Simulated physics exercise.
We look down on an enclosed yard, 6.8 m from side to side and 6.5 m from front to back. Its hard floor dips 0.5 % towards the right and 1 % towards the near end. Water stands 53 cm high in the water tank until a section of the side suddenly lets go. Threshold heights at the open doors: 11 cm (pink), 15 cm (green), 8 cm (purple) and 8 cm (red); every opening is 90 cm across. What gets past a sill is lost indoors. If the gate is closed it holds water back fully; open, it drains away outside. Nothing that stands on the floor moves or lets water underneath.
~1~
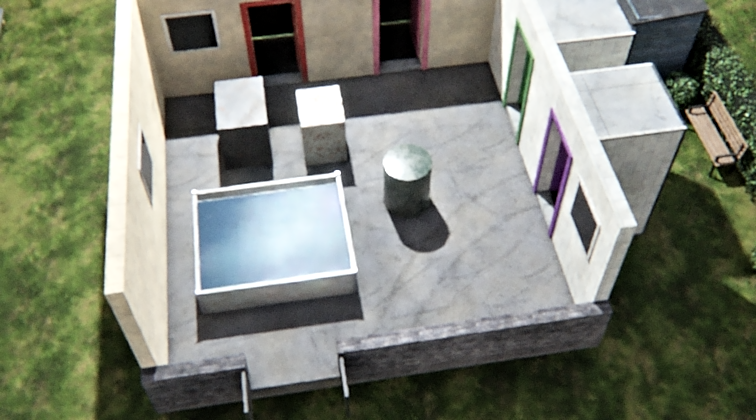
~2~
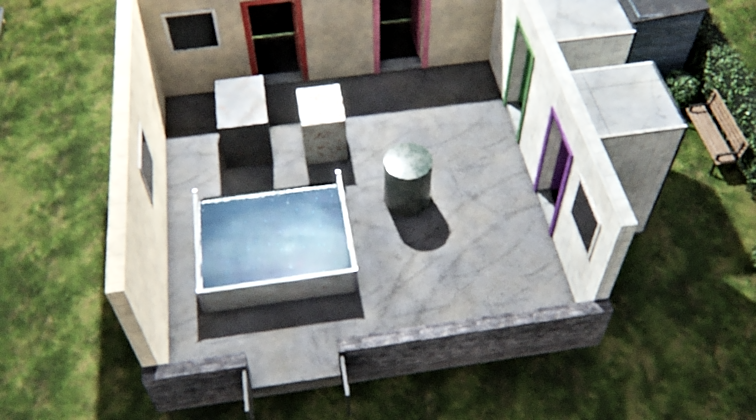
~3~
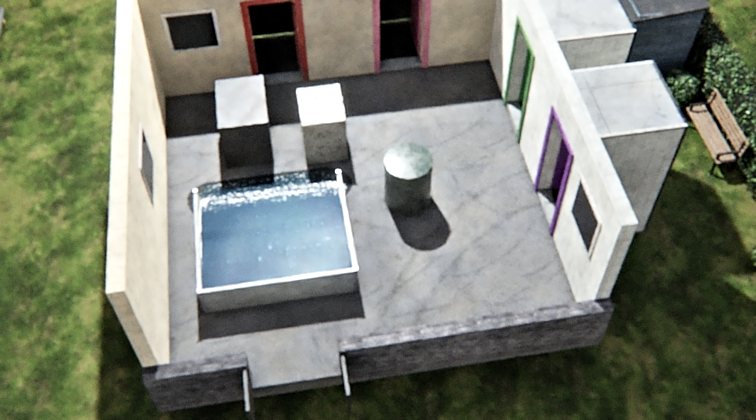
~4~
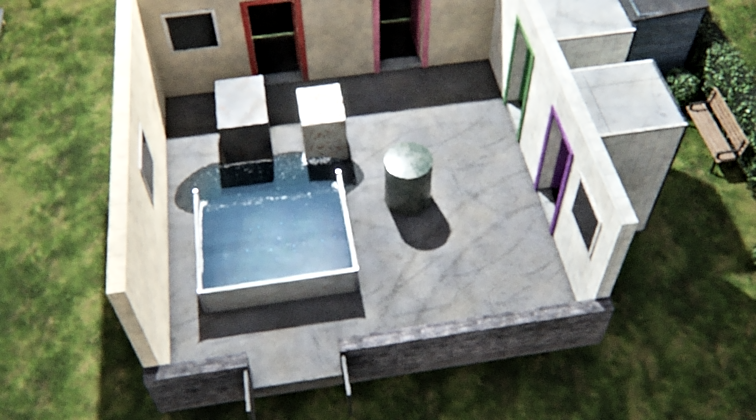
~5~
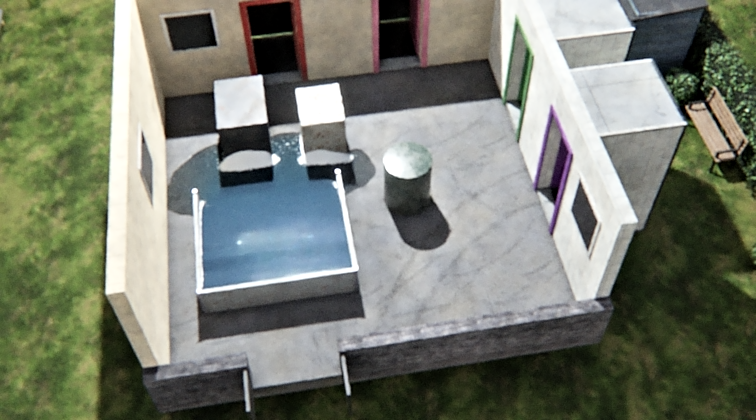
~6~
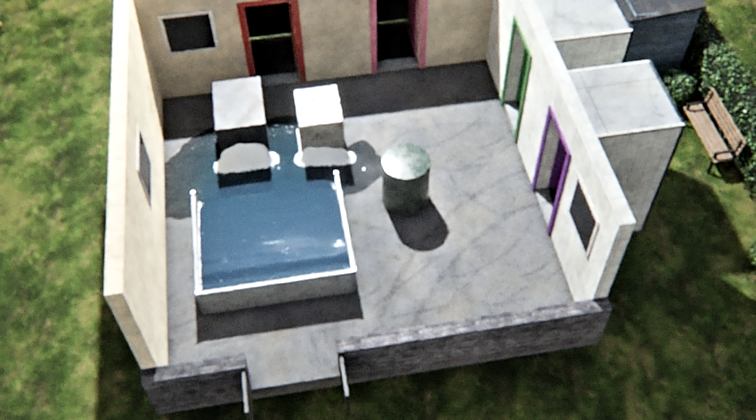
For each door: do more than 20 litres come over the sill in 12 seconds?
The water let in: At the pink door it stays under the limit; at the green door it stays under the limit; at the purple door it does not reach the limit; at the red door it passes the limit.
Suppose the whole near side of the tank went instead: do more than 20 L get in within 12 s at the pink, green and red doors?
Then: Pink under, green not over, red under.
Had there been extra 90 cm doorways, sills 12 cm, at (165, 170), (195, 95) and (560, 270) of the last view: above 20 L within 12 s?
In that order: Above, past it, below.
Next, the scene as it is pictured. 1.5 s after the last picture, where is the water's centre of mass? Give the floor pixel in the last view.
At about (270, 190).
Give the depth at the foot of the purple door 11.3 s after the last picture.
Some 6.5 cm.
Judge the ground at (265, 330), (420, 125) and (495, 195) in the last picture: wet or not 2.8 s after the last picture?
In turn: Not reached, flooded, wet.
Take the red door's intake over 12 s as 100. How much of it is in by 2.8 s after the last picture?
About 95 per cent.
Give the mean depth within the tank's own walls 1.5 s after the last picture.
Roughly 20 cm on average.
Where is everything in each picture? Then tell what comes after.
Still water, 53 cm deep, in the water tank at (272, 233), in the first frame.
The front is at (343, 192), 1.4 m from the gap on the water tank's far side; 0.5 m2 of floor is under water; 53 cm left at the back of the water tank, in the second frame.
The front is at a hidden place, 1.5 m from the gap on the water tank's far side; 1.5 m2 of floor is under water; 53 cm left at the back of the water tank, in the third frame.
Water pours out on the water tank's far side and has run 1.7 m, to (352, 166); typically 10 cm deep outside, 53 cm at the water tank's back, in the fourth frame.
Water pours out on the water tank's far side and has run 2.0 m, to (359, 155); typically 10 cm deep outside, 53 cm at the water tank's back, in the fifth frame.
The front is at (210, 132), 2.3 m from the gap on the water tank's far side; 4.6 m2 of floor is under water; 49 cm left at the back of the water tank, in the sixth frame.
Then, 0.7 s after the last picture water covers 25 % of the floor and is deepest (39 cm) near (300, 176); pink door not reached, green door not reached, purple door not reached, red door 4 cm at the sill, 10 L in.
Then, 1.5 s after the last picture water covers 40 % of the floor and is deepest (30 cm) near (251, 175); pink door not reached, green door not reached, purple door not reached, red door 6 cm at the sill, 86 L in.
Then, 2.8 s after the last picture water covers 55 % of the floor and is deepest (23 cm) near (303, 82); pink door 2 cm at the sill, 0 L in, green door 14 cm at the sill, 0 L in, purple door 6 cm at the sill, 0 L in, red door 11 cm at the sill, 197 L in.
Then, 6.3 s after the last picture water covers 80 % of the floor and is deepest (13 cm) near (437, 116); pink door 6 cm at the sill, 0 L in, green door 12 cm at the sill, 5 L in, purple door 8 cm at the sill, 0 L in, red door 7 cm at the sill, 213 L in.
Then, 11.3 s after the last picture water covers 95 % of the floor and is deepest (14 cm) near (565, 326); pink door 4 cm at the sill, 0 L in, green door 7 cm at the sill, 6 L in, purple door 6 cm at the sill, 0 L in, red door 3 cm at the sill, 213 L in.
